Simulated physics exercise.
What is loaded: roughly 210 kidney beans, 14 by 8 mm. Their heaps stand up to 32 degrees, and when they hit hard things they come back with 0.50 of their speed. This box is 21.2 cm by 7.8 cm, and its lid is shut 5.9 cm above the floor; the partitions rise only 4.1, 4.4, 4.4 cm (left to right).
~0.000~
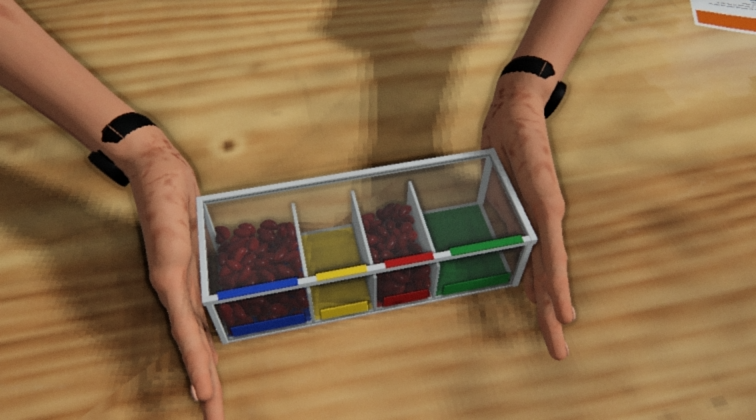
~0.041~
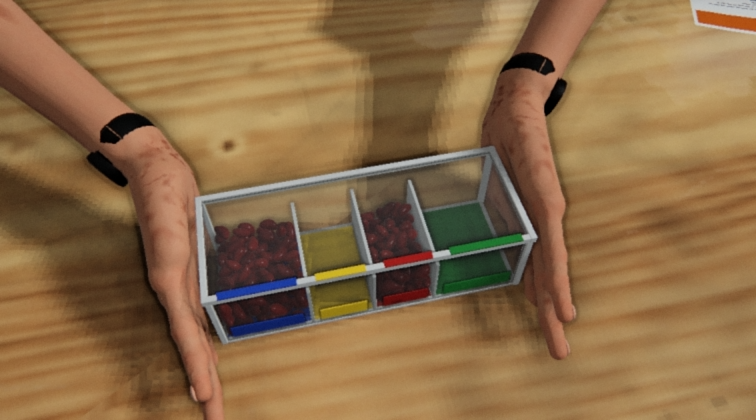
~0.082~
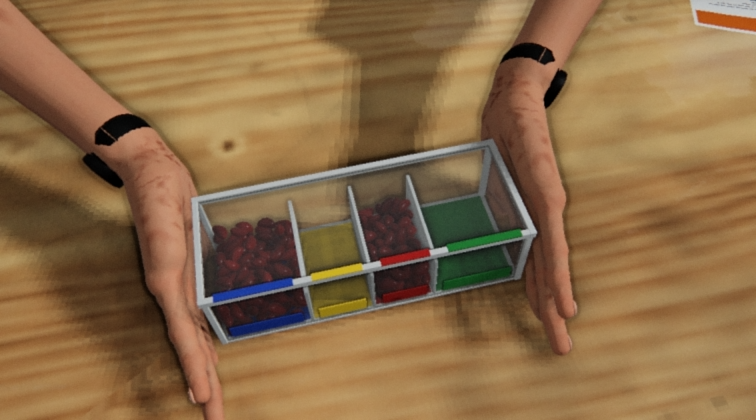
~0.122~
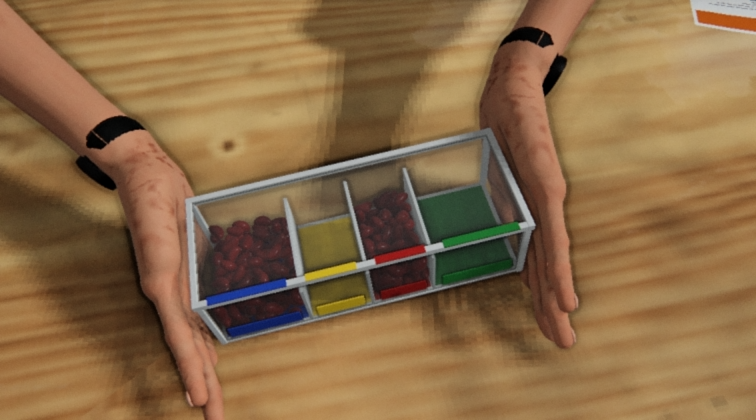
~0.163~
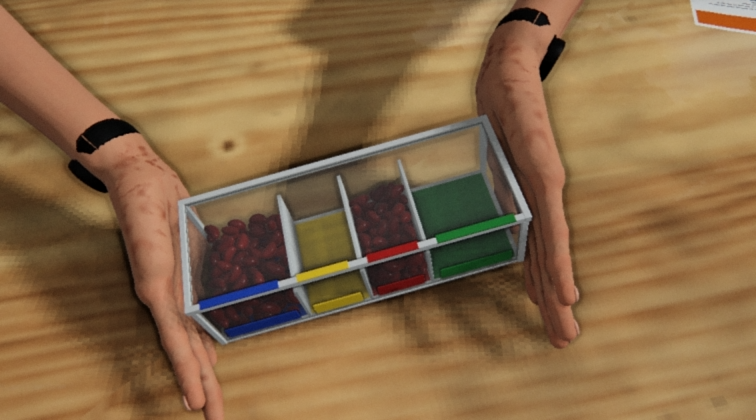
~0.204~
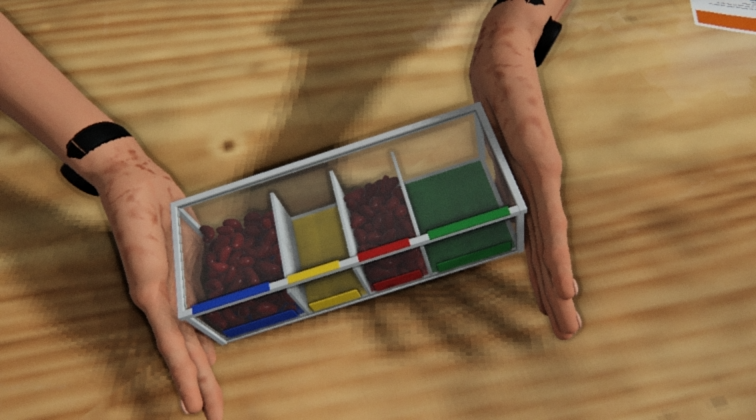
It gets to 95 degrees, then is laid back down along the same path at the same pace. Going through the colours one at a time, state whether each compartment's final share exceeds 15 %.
In the end red: Beats the threshold; blue: Beats the threshold; green: Fails to beat the threshold; yellow: Fails to beat the threshold.
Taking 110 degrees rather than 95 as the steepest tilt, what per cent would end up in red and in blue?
In that case red 25, blue 70.
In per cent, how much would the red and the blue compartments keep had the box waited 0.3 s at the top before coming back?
In that case red keeps 25% and blue keeps 70%.
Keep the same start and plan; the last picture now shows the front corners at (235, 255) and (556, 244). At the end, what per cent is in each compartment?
Each compartment ends like this: Red 35 per cent, blue 50 per cent, green 10 per cent, yellow 5 per cent.
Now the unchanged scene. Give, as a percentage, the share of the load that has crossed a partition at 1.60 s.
Close to 10 in a hundred.
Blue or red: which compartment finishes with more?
It's the blue one that holds more.
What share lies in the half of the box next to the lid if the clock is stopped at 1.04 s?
Roughly 40 percent of the pieces.
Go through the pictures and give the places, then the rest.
The first picture shows box tilt 0 degrees, front corners at (209, 298) and (529, 238); red 40 %, blue 60 %.
The second picture shows box tilt 1 degrees, front corners at (208, 298) and (528, 236).
The third picture shows box tilt 3 degrees, front corners at (204, 300) and (528, 231).
The fourth picture shows box tilt 6 degrees, front corners at (199, 304) and (526, 224), lowest corner left front.
The fifth picture shows box tilt 11 degrees, front corners at (192, 308) and (523, 215), lowest corner left front.
The sixth picture shows box tilt 15 degrees, front corners at (185, 312) and (518, 207), lowest corner left front; red 40 %, blue 60 %. Its pace works out near 105 degrees a second.
After 1.04 s, tilt 95 degrees; red 35 %, blue 65 %.
Then, at 1.60 s, tilt 42 degrees; red 30 %, blue 70 %.
After 2.21 s, tilt 0 degrees; red 30 %, blue 70 %.
By 2.6 s all is still; red 30 %, blue 70 %, green 0 %, yellow 0 %.
